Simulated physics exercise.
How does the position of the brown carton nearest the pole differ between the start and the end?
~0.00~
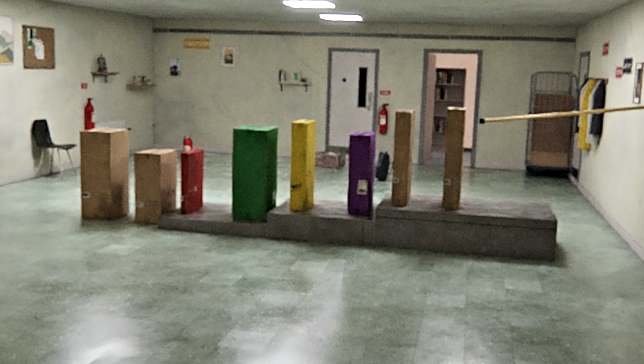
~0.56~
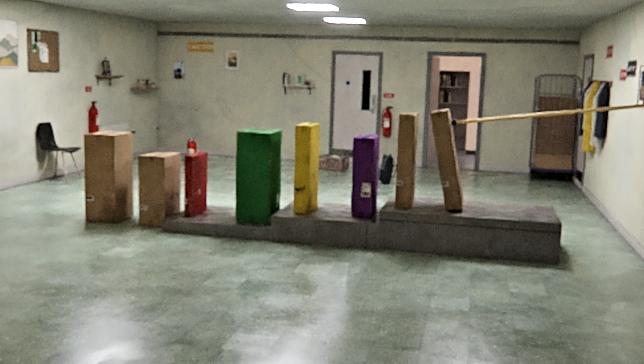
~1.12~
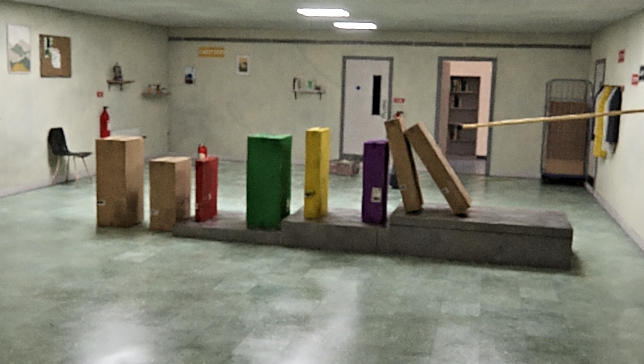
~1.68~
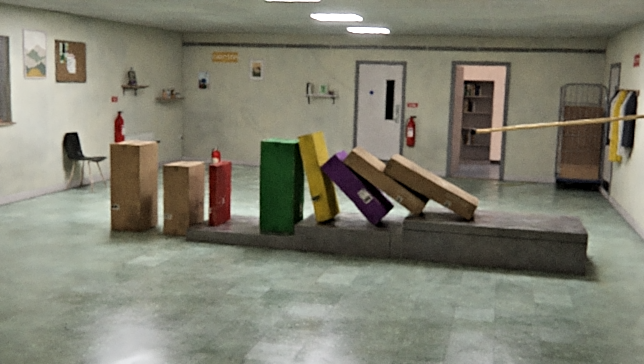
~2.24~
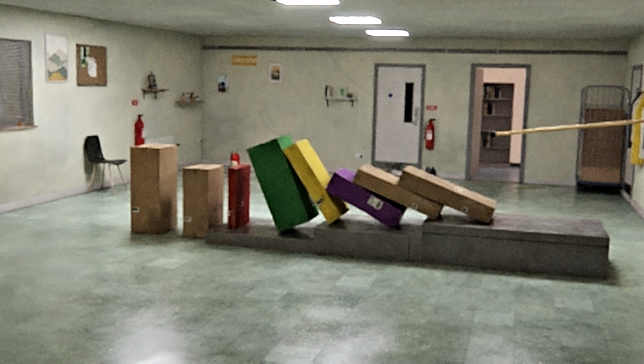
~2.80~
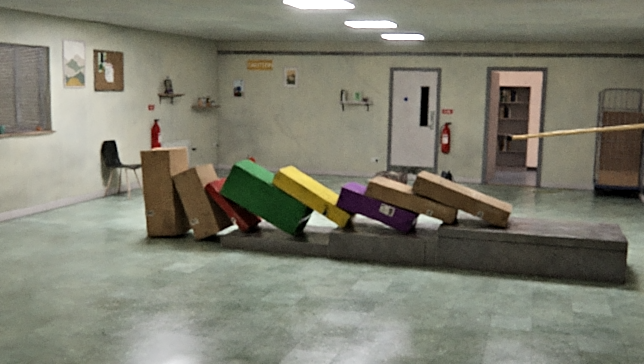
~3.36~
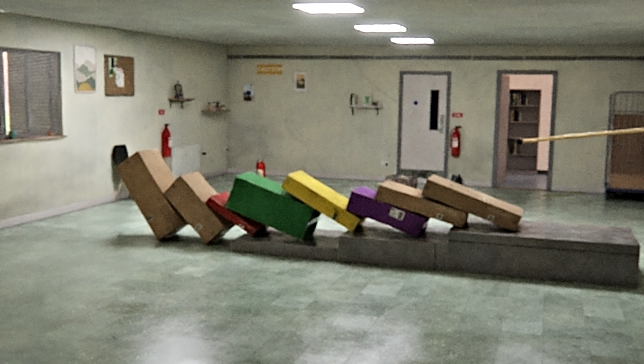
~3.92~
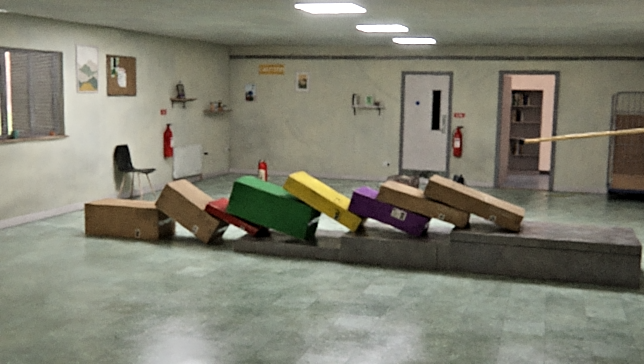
At the start it stands upright on the top step. By the end it has tipped to the left and lies on its side, resting against the next brown carton.
